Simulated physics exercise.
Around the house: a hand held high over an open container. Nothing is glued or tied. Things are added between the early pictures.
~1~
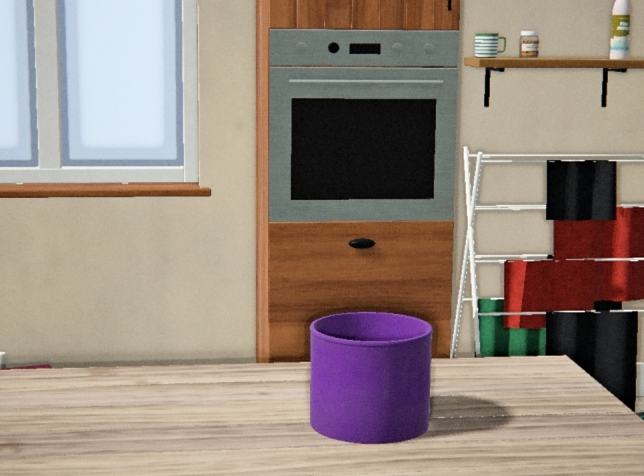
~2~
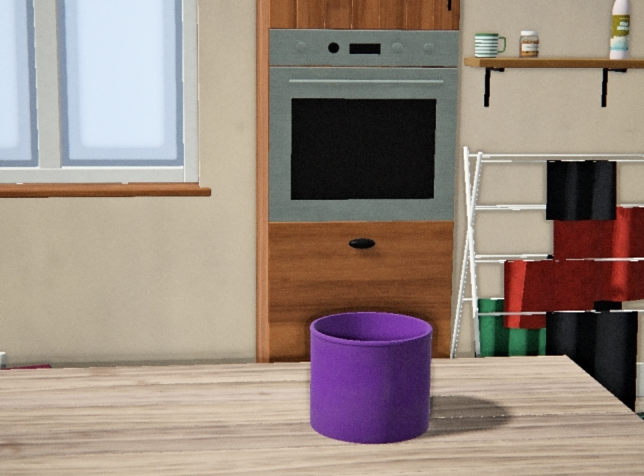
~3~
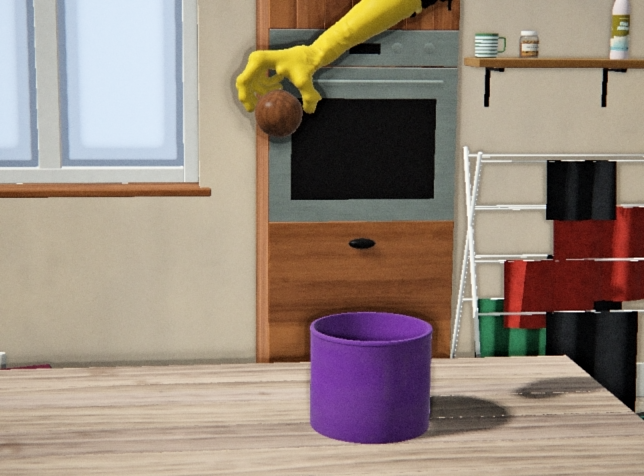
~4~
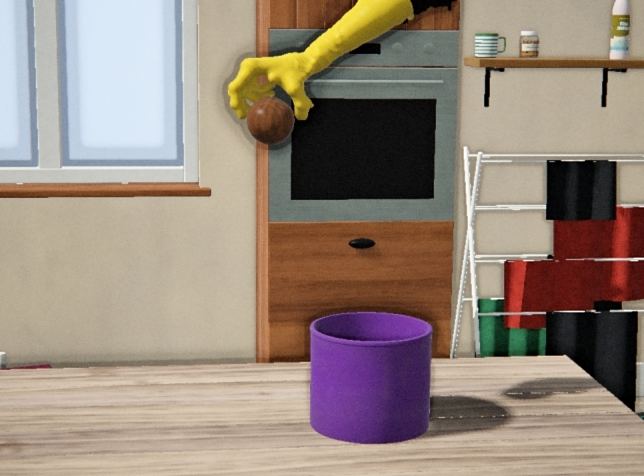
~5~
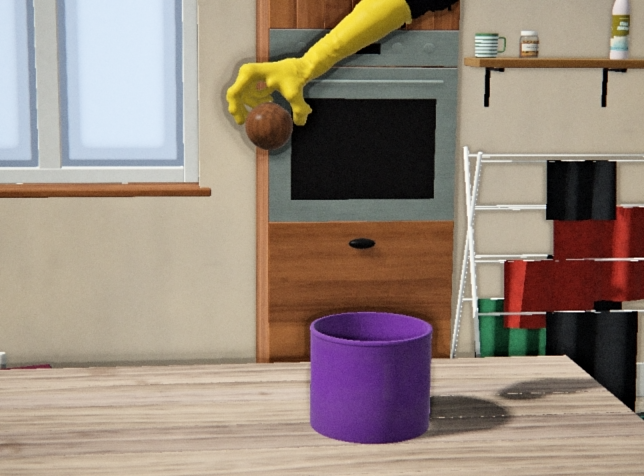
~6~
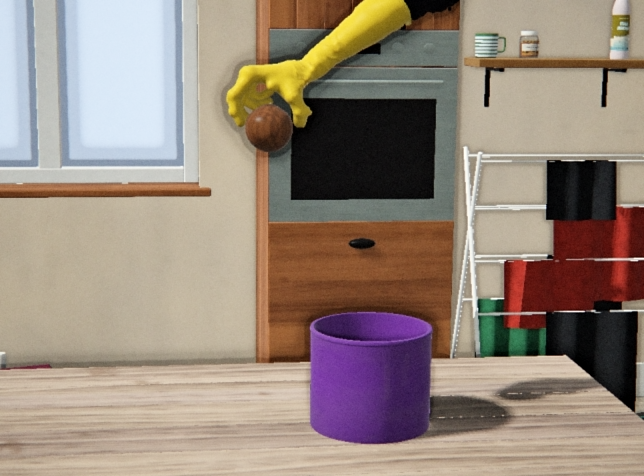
A yellow-gloved hand appeared from the upper right holding a round brown object above an open purple container on a wooden table, shifted slightly left, and then stayed nearly still, keeping its grip.
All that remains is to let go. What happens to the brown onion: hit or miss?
Here the brown onion ends up outside.
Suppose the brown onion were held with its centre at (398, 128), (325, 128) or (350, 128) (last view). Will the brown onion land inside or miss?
One after another: It drops into the container; goes in; goes in.
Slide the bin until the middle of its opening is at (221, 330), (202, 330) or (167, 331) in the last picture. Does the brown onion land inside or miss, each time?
Try by try, it goes in; falls beside it; is not caught.
Then, 0.22 s later than the last frame, brown onion dropping near (269, 227).
When it is over, the brown onion misses, near (269, 405).
